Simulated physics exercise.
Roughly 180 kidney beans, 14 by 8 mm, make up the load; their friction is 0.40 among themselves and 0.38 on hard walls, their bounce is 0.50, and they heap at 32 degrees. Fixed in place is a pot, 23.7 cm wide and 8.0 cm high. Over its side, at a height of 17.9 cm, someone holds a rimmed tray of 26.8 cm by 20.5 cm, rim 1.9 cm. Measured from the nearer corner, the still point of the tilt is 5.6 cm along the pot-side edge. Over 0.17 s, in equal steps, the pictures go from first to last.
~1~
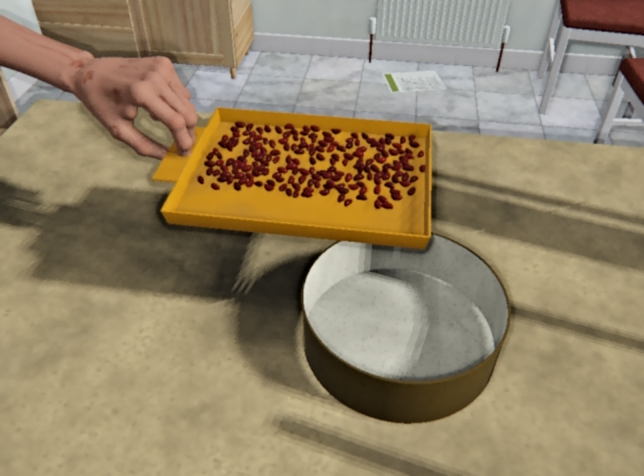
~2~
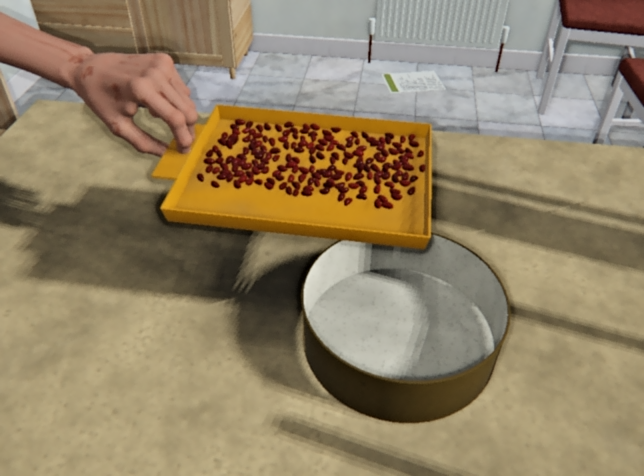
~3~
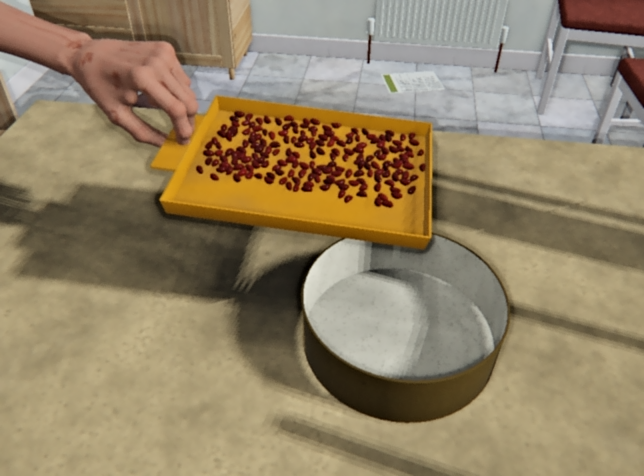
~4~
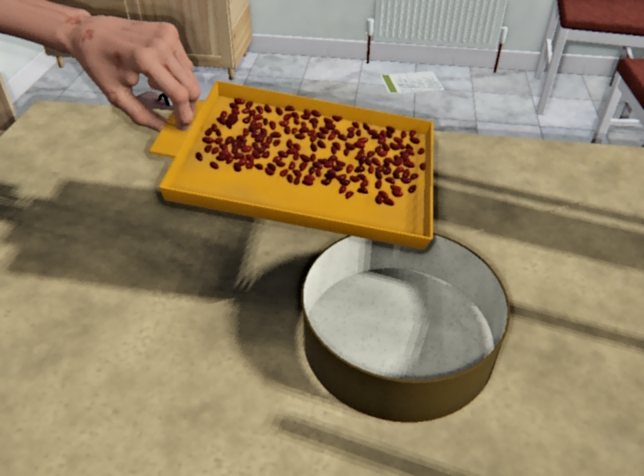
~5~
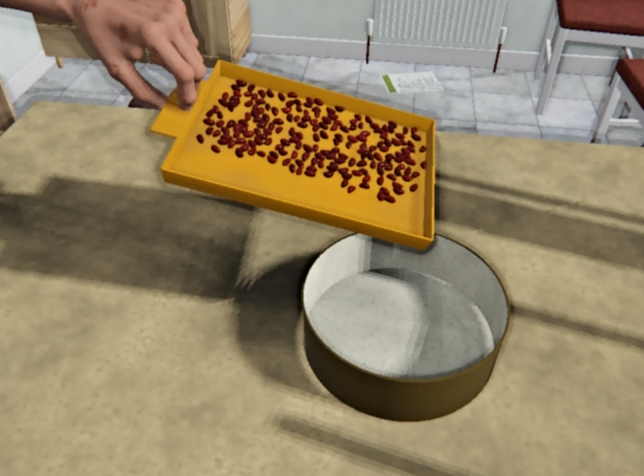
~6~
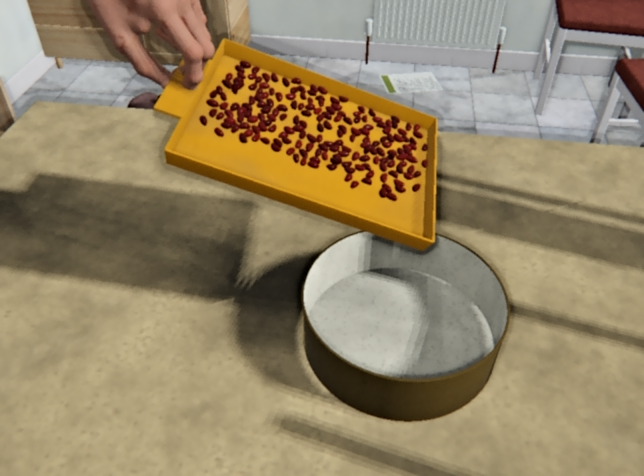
A hand holds a yellow rimmed tray of scattered dark red beans by its left side, nearly level, above a round metal pot on a mottled countertop. Slowly at first, then more noticeably, the hand raises that side, slanting the tray down toward the right while the beans stay spread across it.
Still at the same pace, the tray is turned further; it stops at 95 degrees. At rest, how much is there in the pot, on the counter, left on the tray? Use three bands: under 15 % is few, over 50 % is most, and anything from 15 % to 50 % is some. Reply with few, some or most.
Pot: Most, counter: Some, left on the tray: Few.
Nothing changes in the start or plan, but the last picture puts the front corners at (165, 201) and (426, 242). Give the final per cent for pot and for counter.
The pot gets 100 and the counter 0.
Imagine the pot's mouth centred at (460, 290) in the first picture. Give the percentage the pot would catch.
The share would be some 95 per cent.
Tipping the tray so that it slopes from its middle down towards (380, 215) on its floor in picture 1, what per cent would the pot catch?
Some 95 per cent.
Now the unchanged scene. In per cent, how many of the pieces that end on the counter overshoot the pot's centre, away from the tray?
It comes to near 100 percent.
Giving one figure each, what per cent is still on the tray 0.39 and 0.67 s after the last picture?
I'd say roughly 95, then roughly 5.
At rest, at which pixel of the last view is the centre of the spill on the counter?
I'd put it near (625, 356).
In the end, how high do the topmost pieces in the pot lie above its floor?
Some 2.0 cm up.
Then, 0.24 s after the last picture, tilt 58 degrees; the tray holds 100 %, the pot 0 %.
Then, 0.39 s after the last picture, tilt 84 degrees; the tray holds 95 %, the pot 0 %.
Then, 0.67 s after the last picture, tilt 95 degrees; the tray holds 5 %, the pot 50 %.
In the end, pot 60 %, counter 40 %, tray 0 %.
